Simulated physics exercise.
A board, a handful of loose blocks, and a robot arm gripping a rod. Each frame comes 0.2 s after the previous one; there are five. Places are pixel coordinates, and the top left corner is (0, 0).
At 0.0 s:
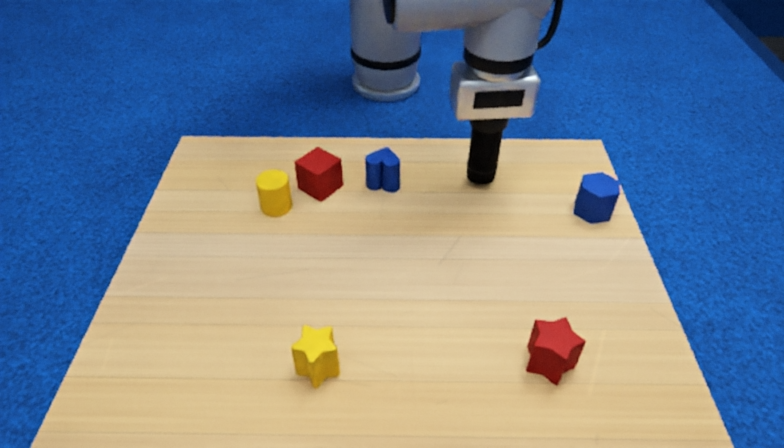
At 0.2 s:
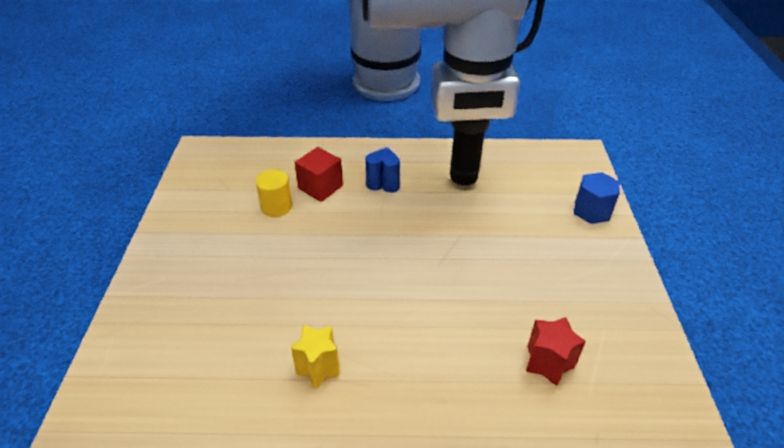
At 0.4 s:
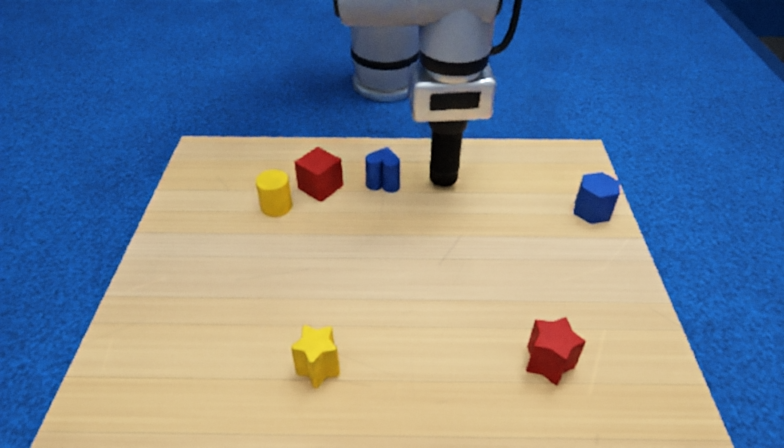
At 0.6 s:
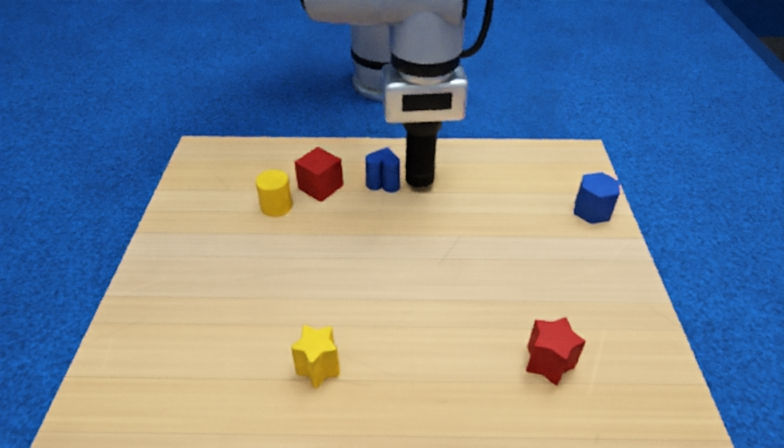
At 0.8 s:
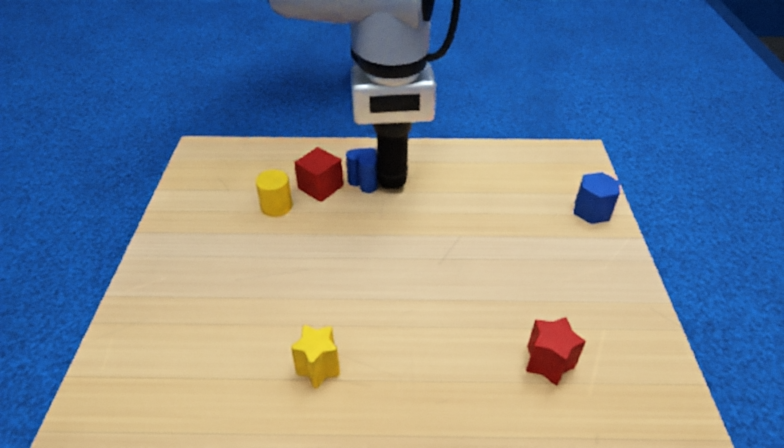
A robot arm holding a black rod moves along the far edge of a light wooden board on blue carpet, seen from above and in front by a still camera. A yellow cylinder, red block and blue heart-shaped block sit at the back left, another blue block at right, yellow and red stars nearer. The rod slides steadily left, then nudges the heart-shaped block toward the red block.
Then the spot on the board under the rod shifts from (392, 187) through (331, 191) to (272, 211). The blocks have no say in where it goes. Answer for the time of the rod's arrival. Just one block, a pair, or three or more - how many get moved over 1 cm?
Looking at the path, I think three or more of the blocks end up more than 1 cm away.
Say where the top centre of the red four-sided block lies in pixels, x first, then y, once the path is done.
It is going to be at (276, 156).
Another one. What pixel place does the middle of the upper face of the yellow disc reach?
When the path ends, it will be at (234, 191).
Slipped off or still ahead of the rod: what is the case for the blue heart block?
It is gone from the front.
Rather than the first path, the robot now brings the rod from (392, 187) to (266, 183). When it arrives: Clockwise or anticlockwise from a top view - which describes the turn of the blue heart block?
The twist is clockwise.
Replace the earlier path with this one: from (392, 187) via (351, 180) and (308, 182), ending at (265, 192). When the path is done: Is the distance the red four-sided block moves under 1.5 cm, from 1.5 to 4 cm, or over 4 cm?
The answer will be the long band, over 4 cm.
The first path, step by step. One third of the way, rod (350, 182); red four-sided block (298, 158), turned 30° anticlockwise; blue heart block (331, 149), turned 50° clockwise.
Two thirds of the way, rod (310, 189); red four-sided block (283, 156), turned 15° anticlockwise; blue heart block (326, 146), turned 65° clockwise.
At the end, rod (271, 204); yellow disc (234, 191); red four-sided block (276, 156); blue heart block (326, 146), turned 65° clockwise.
